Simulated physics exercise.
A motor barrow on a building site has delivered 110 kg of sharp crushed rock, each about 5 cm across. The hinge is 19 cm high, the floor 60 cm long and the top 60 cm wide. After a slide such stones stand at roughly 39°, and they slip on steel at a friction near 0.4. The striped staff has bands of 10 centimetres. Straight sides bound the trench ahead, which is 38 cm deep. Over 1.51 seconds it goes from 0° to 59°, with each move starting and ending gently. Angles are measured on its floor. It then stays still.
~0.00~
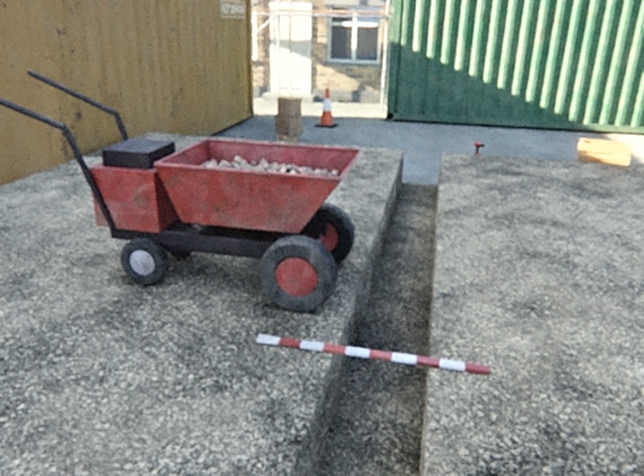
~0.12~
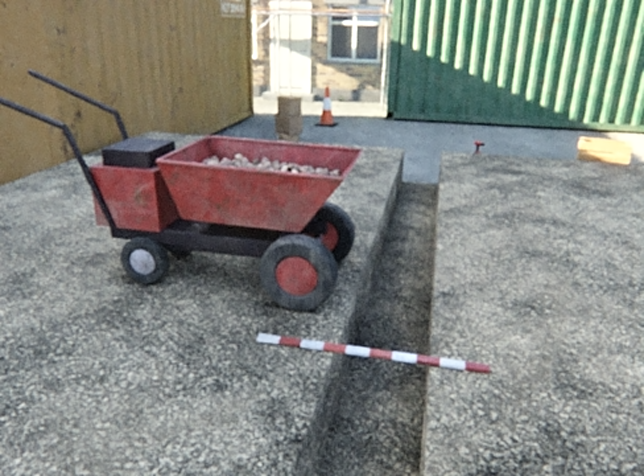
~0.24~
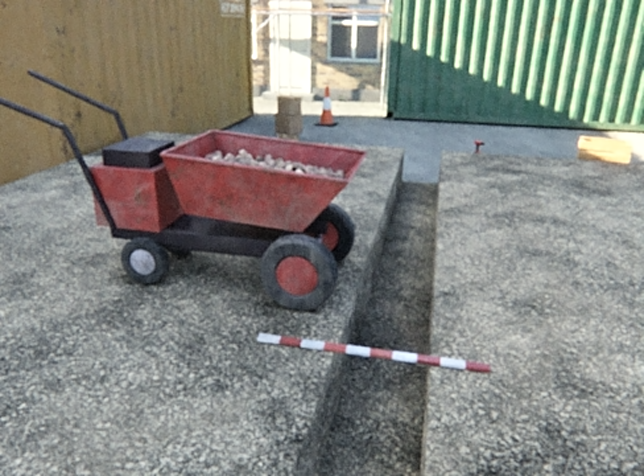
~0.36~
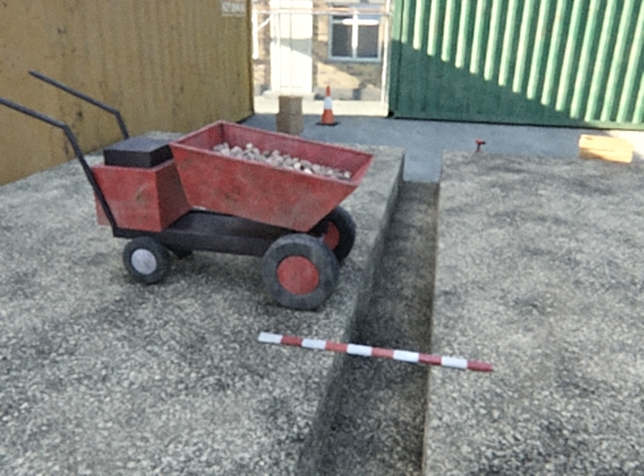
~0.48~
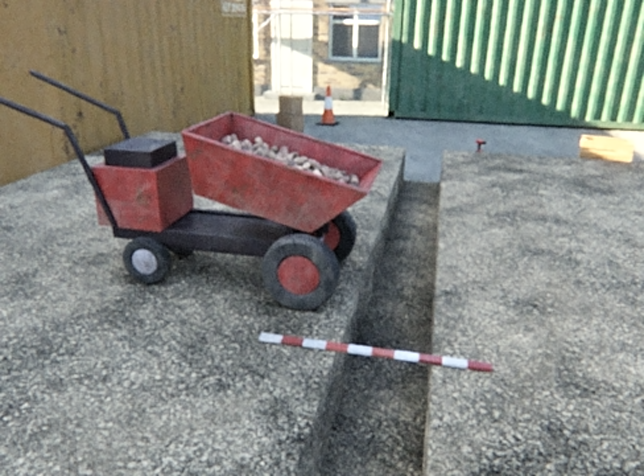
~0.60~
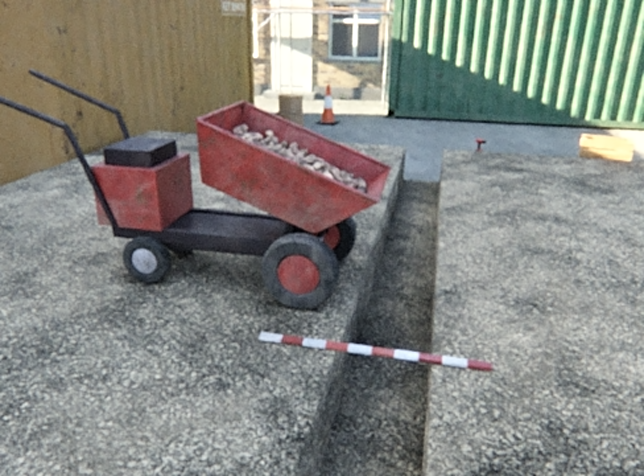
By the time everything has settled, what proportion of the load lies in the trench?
About 10 percent of the load.
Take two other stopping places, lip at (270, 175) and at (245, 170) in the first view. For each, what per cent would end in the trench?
First spot about 20, second spot about 10 per cent.
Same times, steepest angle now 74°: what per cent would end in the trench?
Some 60% would finish there.
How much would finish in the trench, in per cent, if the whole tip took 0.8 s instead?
15 per cent.
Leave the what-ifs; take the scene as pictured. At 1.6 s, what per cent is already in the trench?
Approx. 0 % of the load.
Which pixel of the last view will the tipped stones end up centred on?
Around (423, 356).
After 1.1 s the floor is at 50°; 100 % in the skip; the foremost stones are at (390, 229).
After 1.6 s the floor is at 59°; 100 % in the skip; the foremost stones are at (415, 247).
After 2.0 s the floor is at 59°; 94 % in the skip, 5 % in the trench, 1 % past the trench; the foremost stones are at (453, 288).
After 3.9 s the floor is at 59°; 83 % in the skip, 10 % in the trench, 7 % past the trench; the foremost stones are at (493, 304).
